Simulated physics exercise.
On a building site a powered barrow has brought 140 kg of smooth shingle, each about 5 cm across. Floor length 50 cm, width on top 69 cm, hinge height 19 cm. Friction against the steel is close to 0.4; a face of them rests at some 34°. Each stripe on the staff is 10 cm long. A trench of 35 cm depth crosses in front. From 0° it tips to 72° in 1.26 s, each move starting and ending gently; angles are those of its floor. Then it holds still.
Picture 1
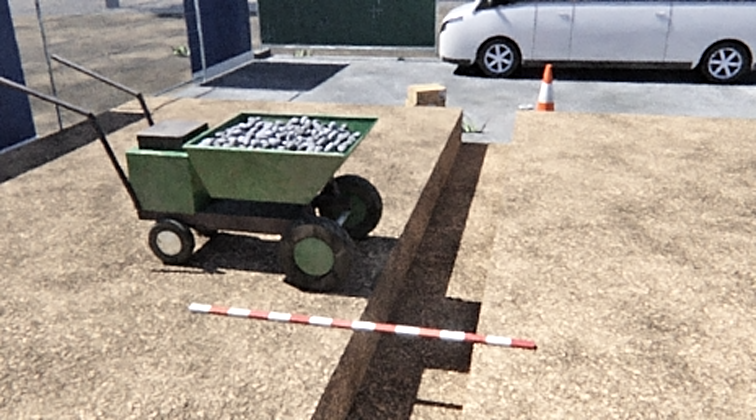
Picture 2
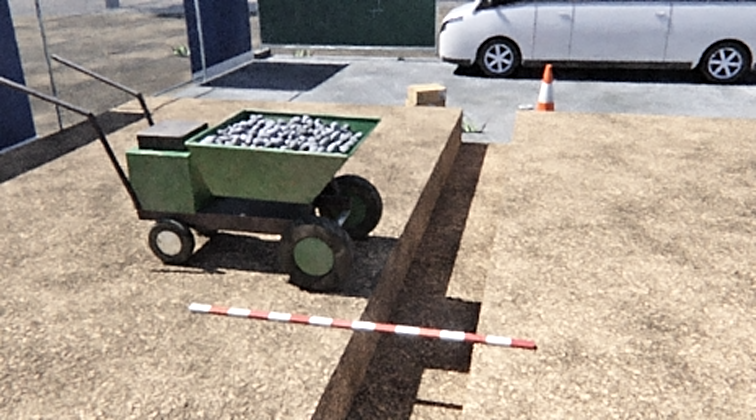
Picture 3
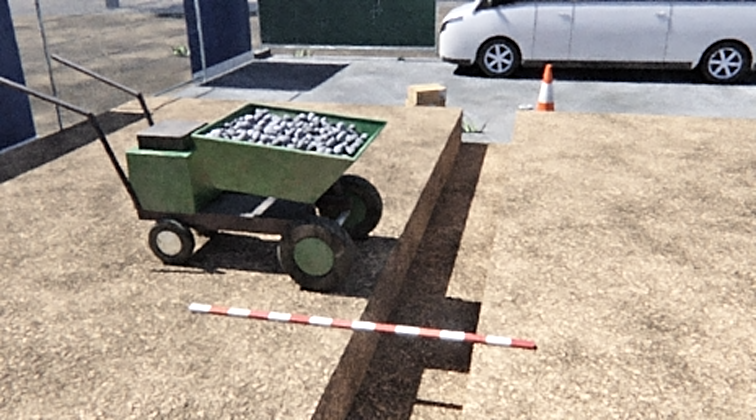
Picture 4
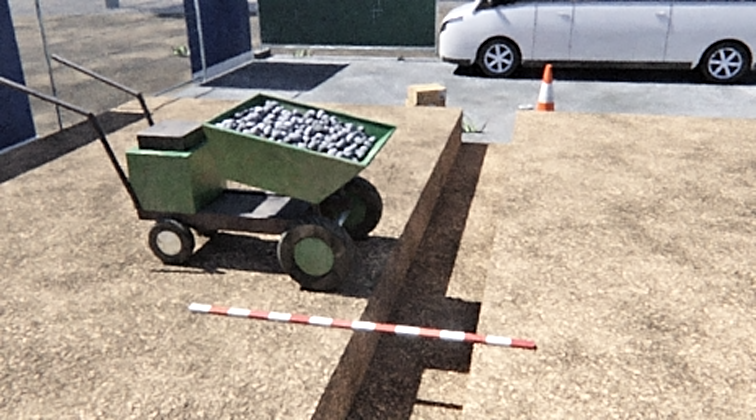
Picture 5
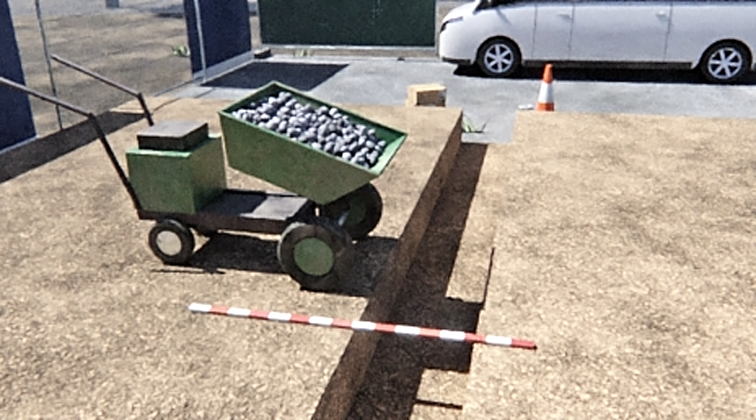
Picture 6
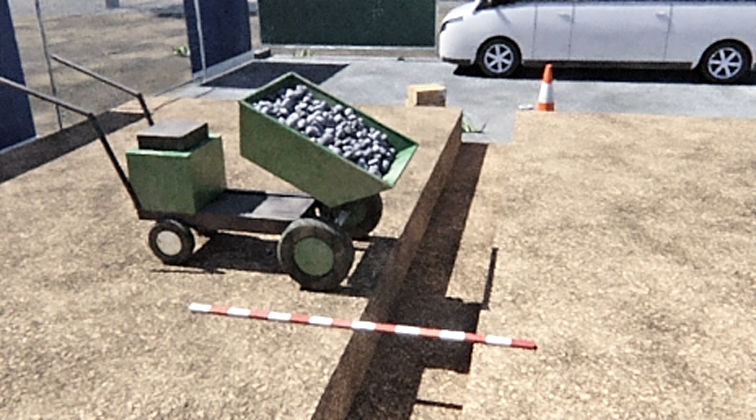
A green powered barrow heaped with smooth grey stones stands left of centre on sunlit brown gravelly ground, seen from slightly above by a still camera. A dark trench runs beside it, a red-and-white striped staff lies across the foreground, and an orange cone and white van stand behind. The barrow's tray tilts gradually to the right, its rear rising while the wheeled base stays put.
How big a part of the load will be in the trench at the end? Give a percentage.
About 71 per cent.
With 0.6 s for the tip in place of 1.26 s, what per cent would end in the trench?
It would be near 50 per cent.
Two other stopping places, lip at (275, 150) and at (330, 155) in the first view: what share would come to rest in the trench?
First some 100, then 90 per cent.
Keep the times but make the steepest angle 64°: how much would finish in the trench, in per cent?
In that case some 75 per cent.
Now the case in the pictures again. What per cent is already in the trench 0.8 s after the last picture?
About 40 per cent by then.
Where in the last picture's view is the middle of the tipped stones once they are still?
Near (467, 317).
Then, 0.4 s after the last picture the floor is at 60°, 99 % in the tray, 1 % in the trench; the foremost stones are at (446, 237).
Then, 0.8 s after the last picture the floor is at 72°, 40 % in the tray, 42 % in the trench, 18 % past the trench; the foremost stones are at (562, 270).
Then, 1.2 s after the last picture the floor is at 72°, 11 % in the tray, 60 % in the trench, 29 % past the trench; the foremost stones are at (655, 283).
Then, 3.1 s after the last picture the floor is at 72°, 0 % in the tray, 71 % in the trench, 29 % past the trench; the foremost stones are at (716, 289).
